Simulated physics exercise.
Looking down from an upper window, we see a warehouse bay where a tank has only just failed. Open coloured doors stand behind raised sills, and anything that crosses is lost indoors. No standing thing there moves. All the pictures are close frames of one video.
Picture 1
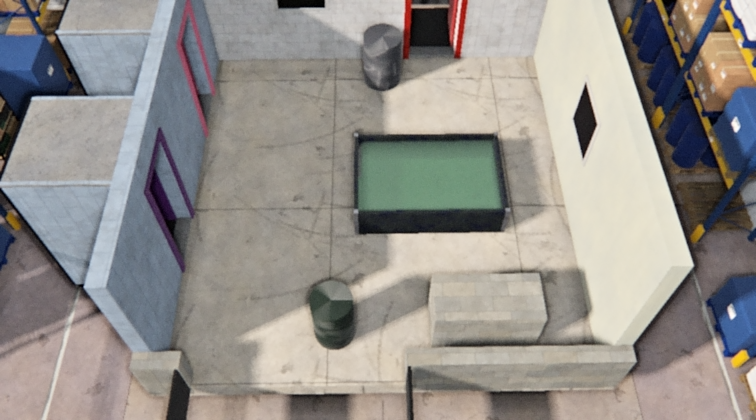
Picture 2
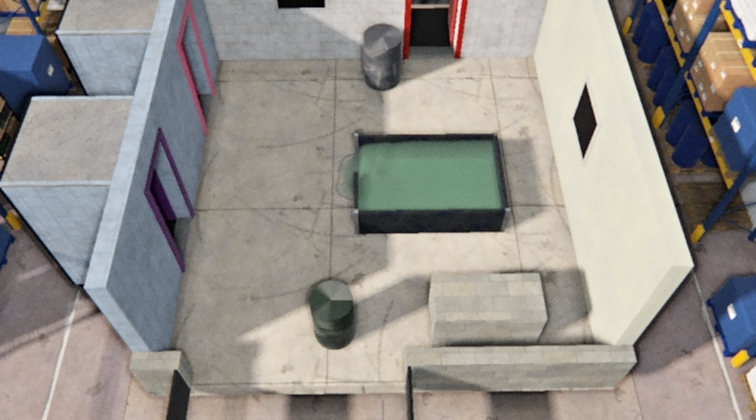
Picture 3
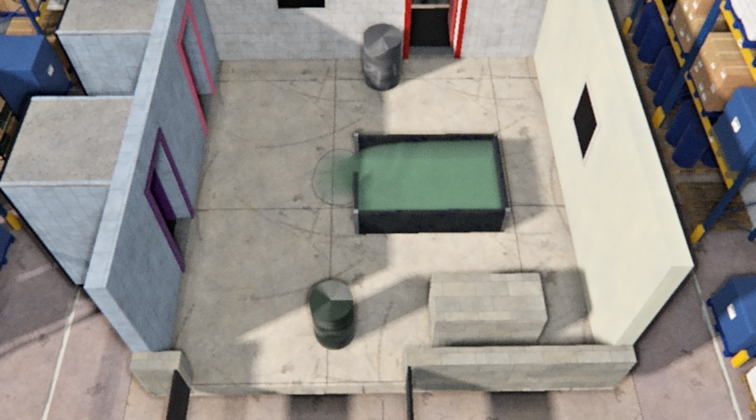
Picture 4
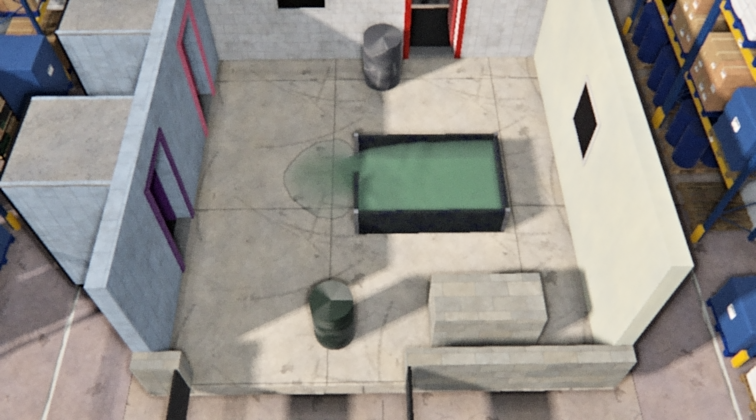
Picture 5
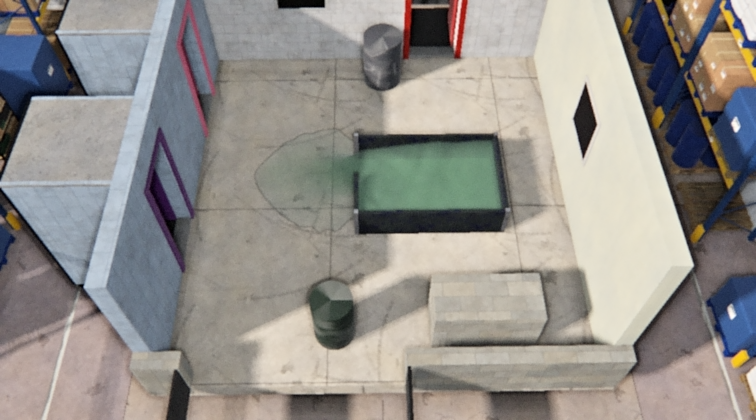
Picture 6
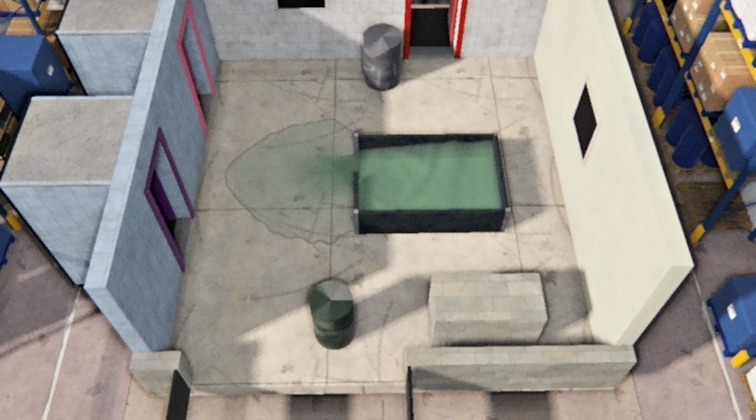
A tank of green water leaks from its left side, spreading leftward across the floor.
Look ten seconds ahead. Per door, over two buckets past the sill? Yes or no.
Purple door yes, red door no, pink door yes.
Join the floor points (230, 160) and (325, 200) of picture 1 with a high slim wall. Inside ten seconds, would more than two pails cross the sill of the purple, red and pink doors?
Then: The purple one takes less; the red one takes less; the pink one passes that mark.
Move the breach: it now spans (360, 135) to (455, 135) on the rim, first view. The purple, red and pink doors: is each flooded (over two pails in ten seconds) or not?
The purple door falls short, the red door exceeds it, and the pink door exceeds it.
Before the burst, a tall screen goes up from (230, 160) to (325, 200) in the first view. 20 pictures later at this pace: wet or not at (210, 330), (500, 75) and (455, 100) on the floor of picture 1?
Lab note - spot 1 parched, spot 2 parched, spot 3 parched.
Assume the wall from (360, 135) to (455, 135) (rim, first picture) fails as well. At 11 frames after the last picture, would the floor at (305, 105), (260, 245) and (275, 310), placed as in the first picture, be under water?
So that's waterlogged for the first, left bare for the second and left bare for the third.
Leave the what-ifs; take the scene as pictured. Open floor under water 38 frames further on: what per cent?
Around 50 percent of it.
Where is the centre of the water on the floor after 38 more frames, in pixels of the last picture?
Centre point: Around (333, 171).
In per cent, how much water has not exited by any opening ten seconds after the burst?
Close to 80 in a hundred.
A moment on, water covers 20 % of the floor; the purple door not reached, the red door not reached, the pink door not reached.
Next, water covers 30 % of the floor; the purple door under two buckets in, the red door not reached, the pink door under two buckets in.
Then, water covers 30 % of the floor; the purple door over two buckets in, the red door not reached, the pink door over two buckets in.
Later, water covers 50 % of the floor; the purple door over two buckets in, the red door wet at the sill, nothing in, the pink door over two buckets in.
In the end, water covers 65 % of the floor; the purple door far over two buckets in, the red door wet at the sill, nothing in, the pink door over two buckets in.
